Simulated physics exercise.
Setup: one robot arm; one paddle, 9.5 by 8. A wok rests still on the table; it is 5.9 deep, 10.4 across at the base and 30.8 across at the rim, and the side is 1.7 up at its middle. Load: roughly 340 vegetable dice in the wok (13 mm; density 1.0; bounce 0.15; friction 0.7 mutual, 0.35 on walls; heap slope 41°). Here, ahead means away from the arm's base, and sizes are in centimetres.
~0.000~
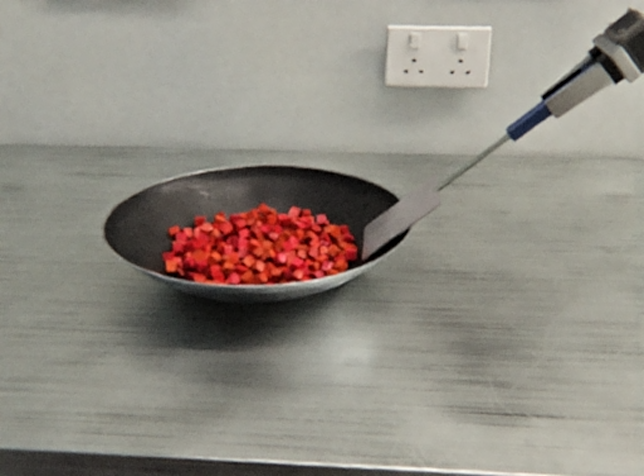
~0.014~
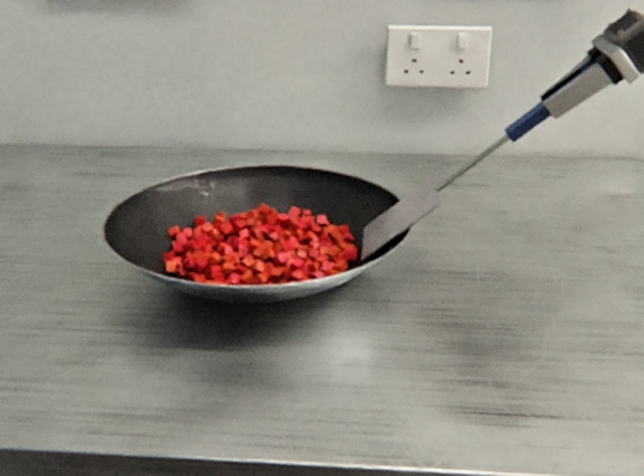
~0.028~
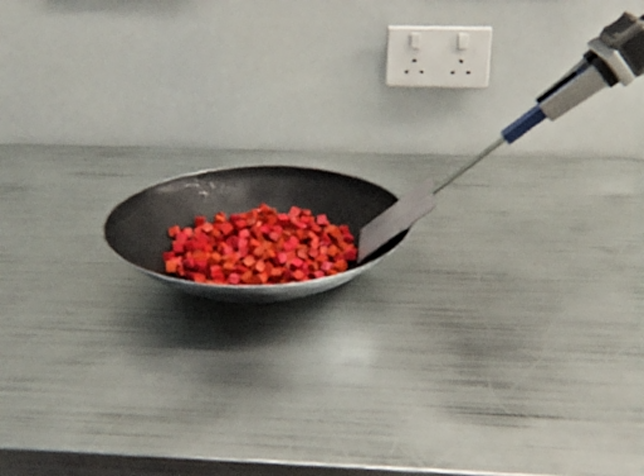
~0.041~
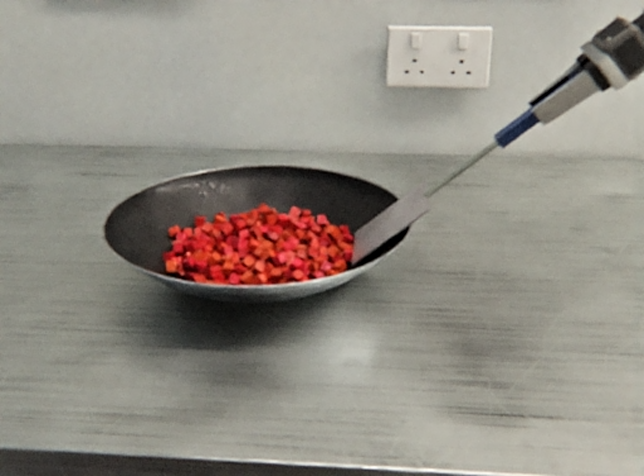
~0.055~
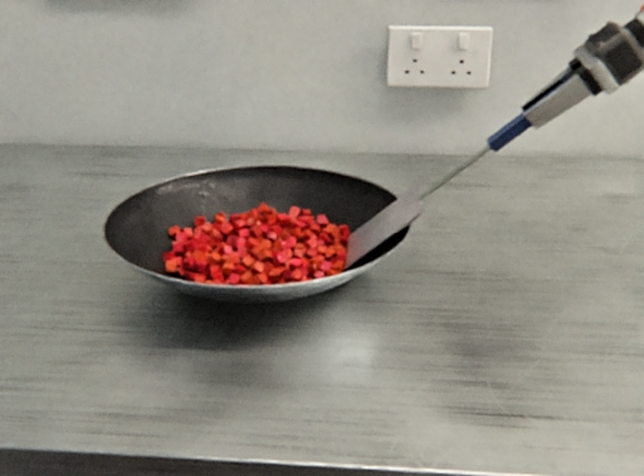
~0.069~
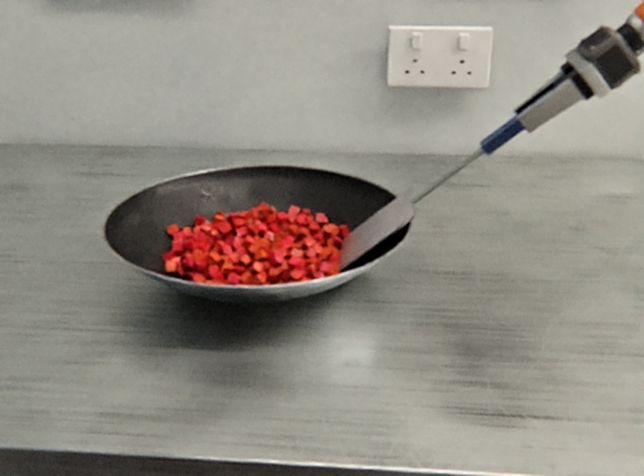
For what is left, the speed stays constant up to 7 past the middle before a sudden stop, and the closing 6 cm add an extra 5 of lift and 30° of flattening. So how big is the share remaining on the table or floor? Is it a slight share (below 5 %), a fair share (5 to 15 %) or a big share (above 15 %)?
It is a slight share.
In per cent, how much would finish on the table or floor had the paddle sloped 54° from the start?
Estimate: Approx. 0 %.
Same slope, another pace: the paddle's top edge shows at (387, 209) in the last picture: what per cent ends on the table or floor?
Estimate: Close to 10 %.
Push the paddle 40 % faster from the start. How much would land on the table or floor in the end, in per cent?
About 5 in a hundred.
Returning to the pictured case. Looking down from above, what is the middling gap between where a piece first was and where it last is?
Distance: Near 6 cm.
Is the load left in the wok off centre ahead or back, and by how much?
Roughly 5.5 cm ahead.
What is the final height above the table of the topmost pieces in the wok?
Peak at rest, approximately 7.5 centimetres.
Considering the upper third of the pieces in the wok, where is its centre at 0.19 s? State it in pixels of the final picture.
I'd put it close to (189, 238) in the last picture.
After 0.19 s, sloping 41°, highest piece 6 above the table; 338 in the wok.
After 0.32 s, sloping 30°, highest piece 7 above the table; 335 in the wok, 3 on the blade or in flight.
After 0.58 s, sloping 11°, highest piece 7 above the table; 335 in the wok, 3 on the table or floor.
After 1.63 s, sloping 11°, highest piece 7 above the table; 335 in the wok, 3 on the table or floor.
In the end, 335 in the wok, 3 on the table or floor. That is 1 % on the table or floor.
